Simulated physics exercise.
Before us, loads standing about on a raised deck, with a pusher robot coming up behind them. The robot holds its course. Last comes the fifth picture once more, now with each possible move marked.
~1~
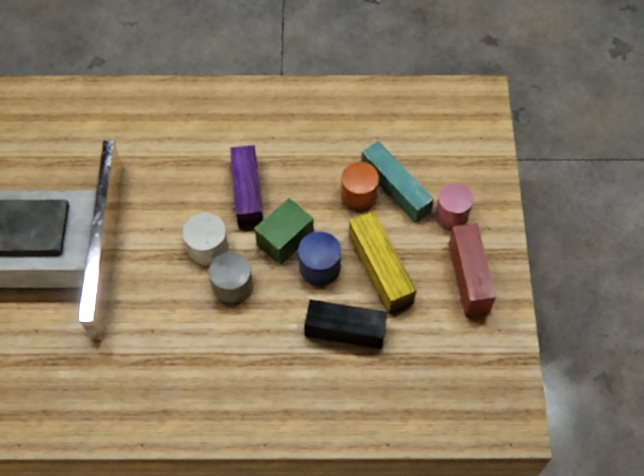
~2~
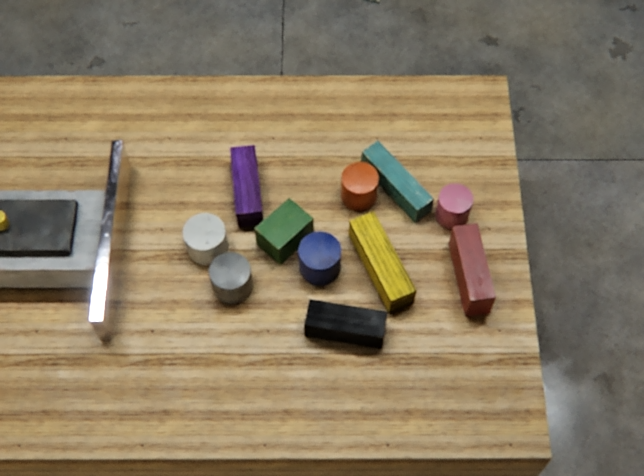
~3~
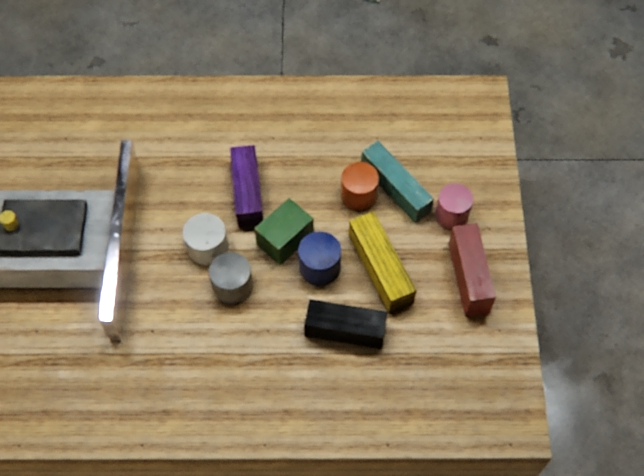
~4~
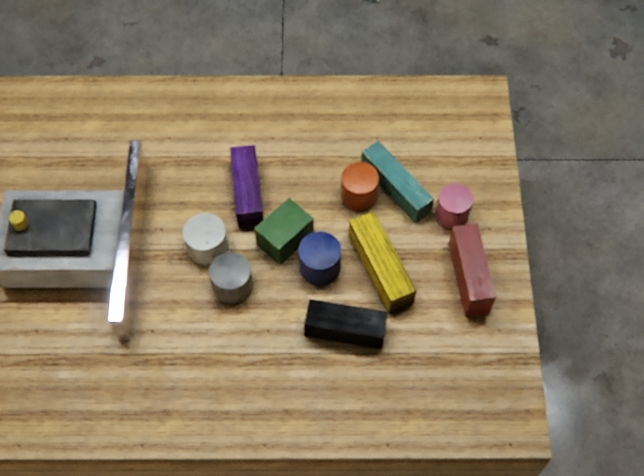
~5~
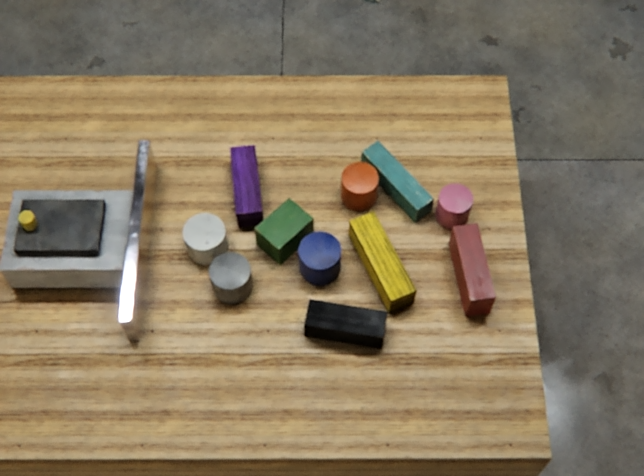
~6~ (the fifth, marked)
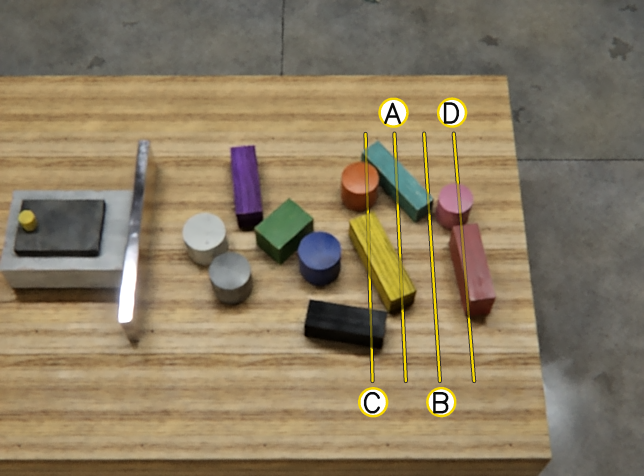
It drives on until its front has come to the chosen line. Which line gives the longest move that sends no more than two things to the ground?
Line B.
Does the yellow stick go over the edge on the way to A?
By then, no.
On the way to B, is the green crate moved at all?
By then, yes.
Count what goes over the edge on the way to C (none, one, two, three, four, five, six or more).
The count is none.
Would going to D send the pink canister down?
By then, yes.
On the marked copy, A at (400, 249); B at (431, 249); C at (369, 249); D at (463, 249).
Taking B. A third of the way, robot (173, 226); purple stick (265, 185); grey canister (269, 279).
Two thirds of the way, robot (280, 226); pink canister (469, 203); yellow stick (443, 253).
When it is over, robot (363, 225); red bar over the edge; pink canister over the edge; two fallen.
As for the rest, A is within the limit but short; C is within the limit but short; D drops four.
